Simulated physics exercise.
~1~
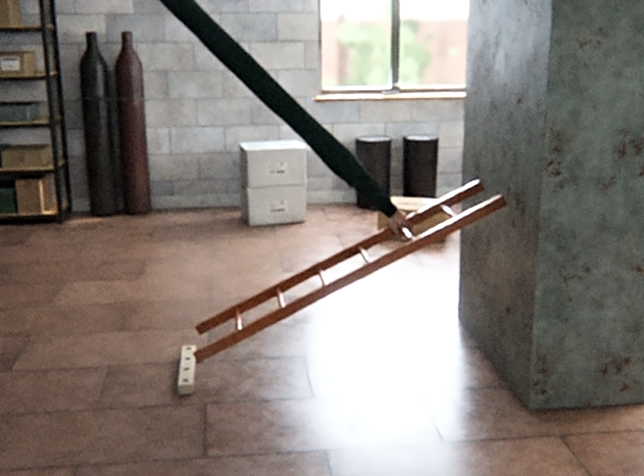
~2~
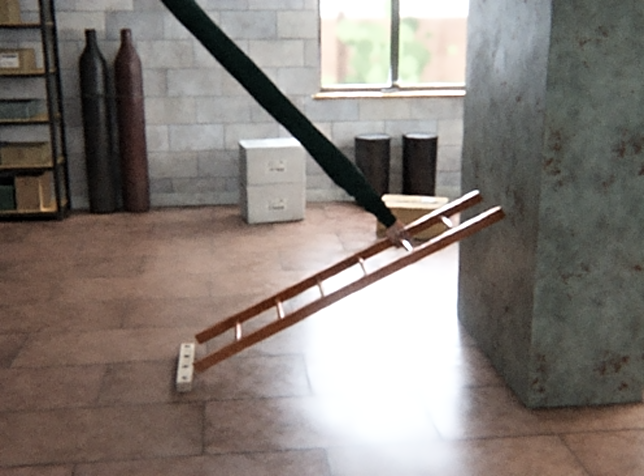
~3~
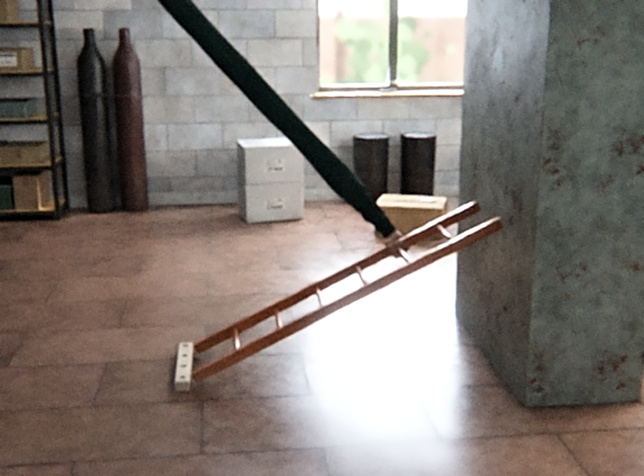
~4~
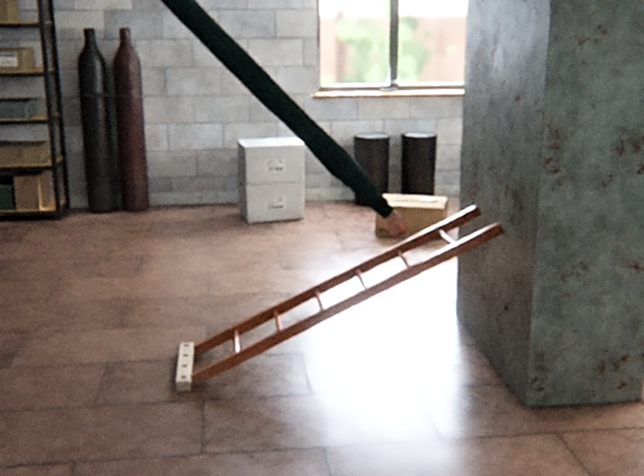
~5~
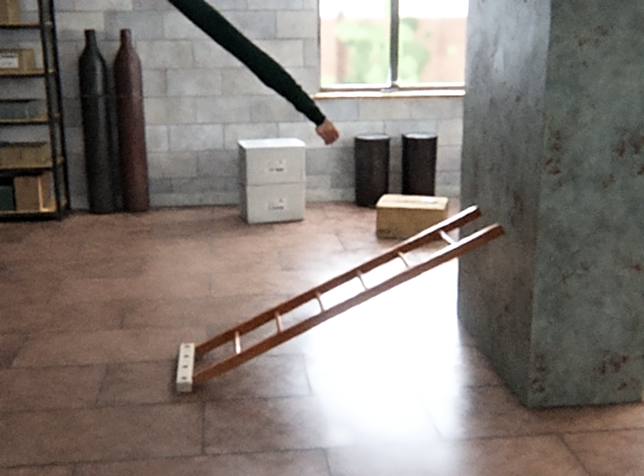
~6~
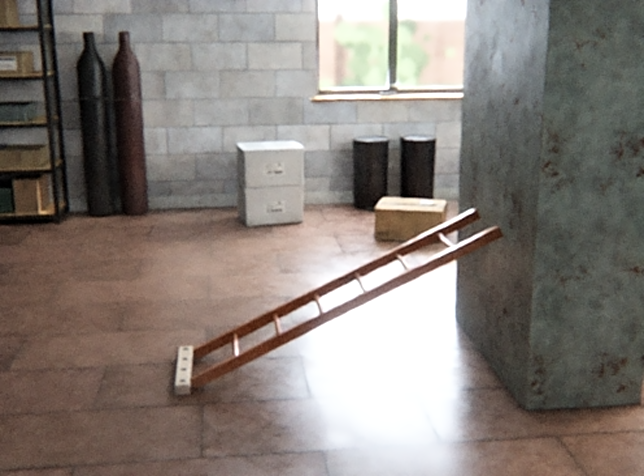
An orange-brown ladder was lowered by a hand until it leaned against a big grey-green block, its foot against a pale batten on the floor. The hand let go and drew back out of view, and the ladder stayed leaning there.
